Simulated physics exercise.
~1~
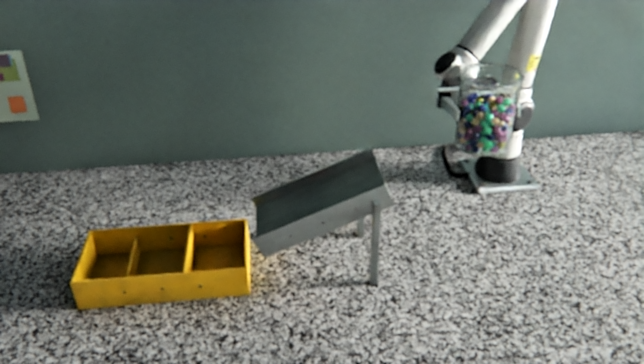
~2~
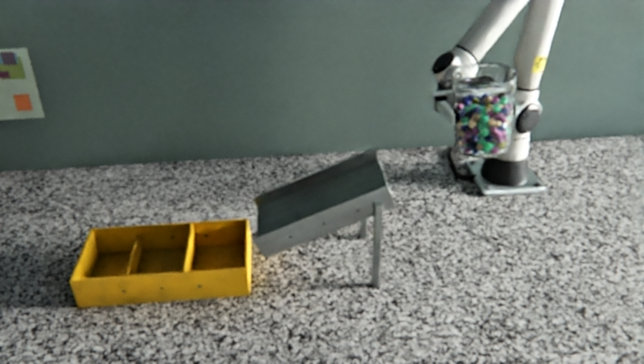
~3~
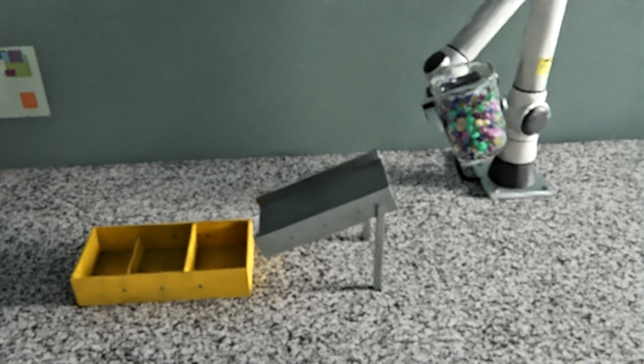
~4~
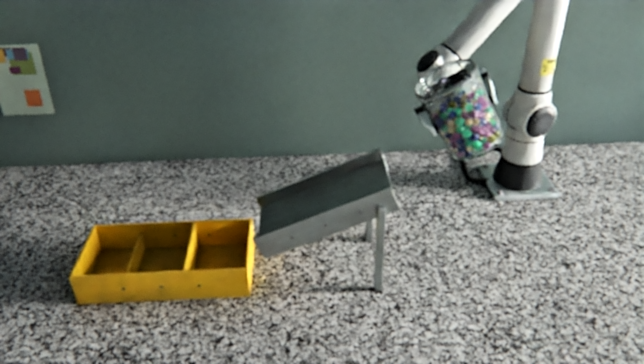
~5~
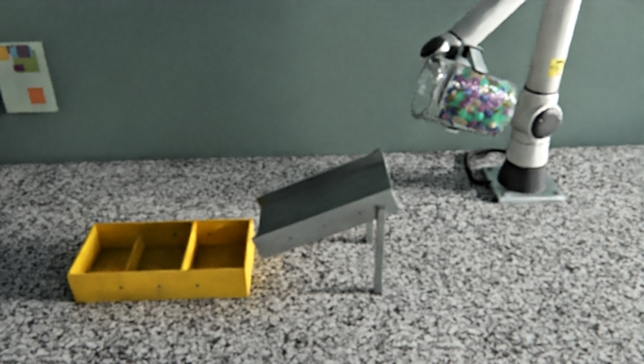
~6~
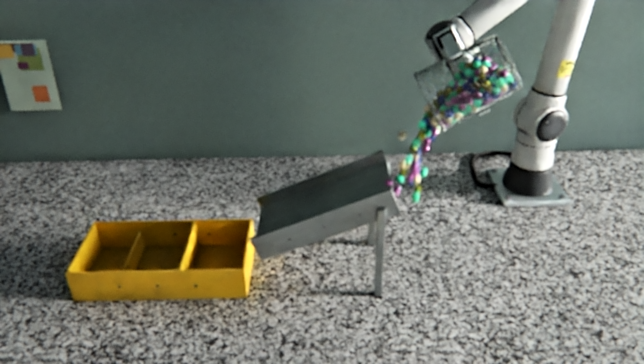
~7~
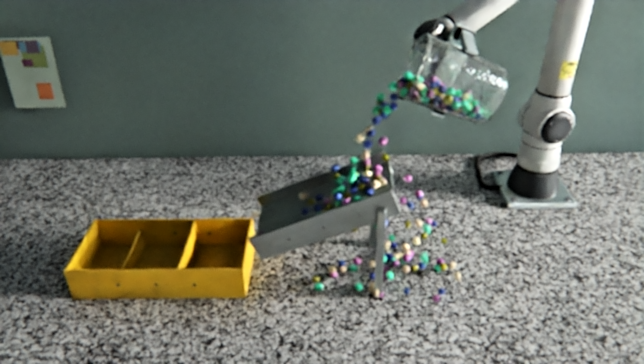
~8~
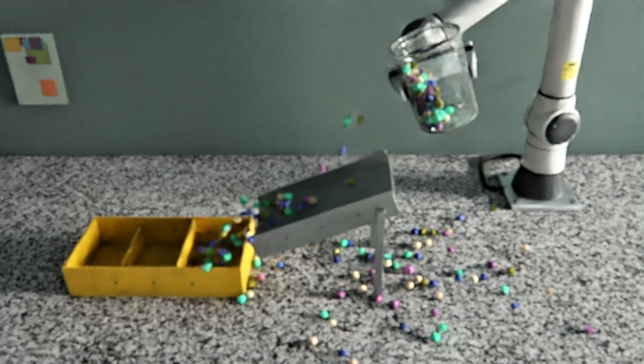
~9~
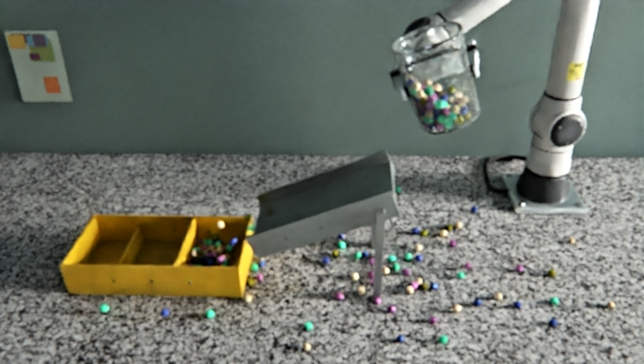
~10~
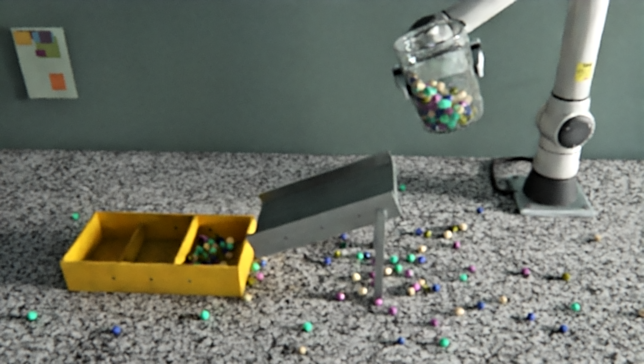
On a speckled grey surface, a robot arm tipped a clear cup of colourful balls over a sloping chute, spilling some beneath it while others slid left into the yellow tray's nearest section; the cup swung partly back, still holding many.
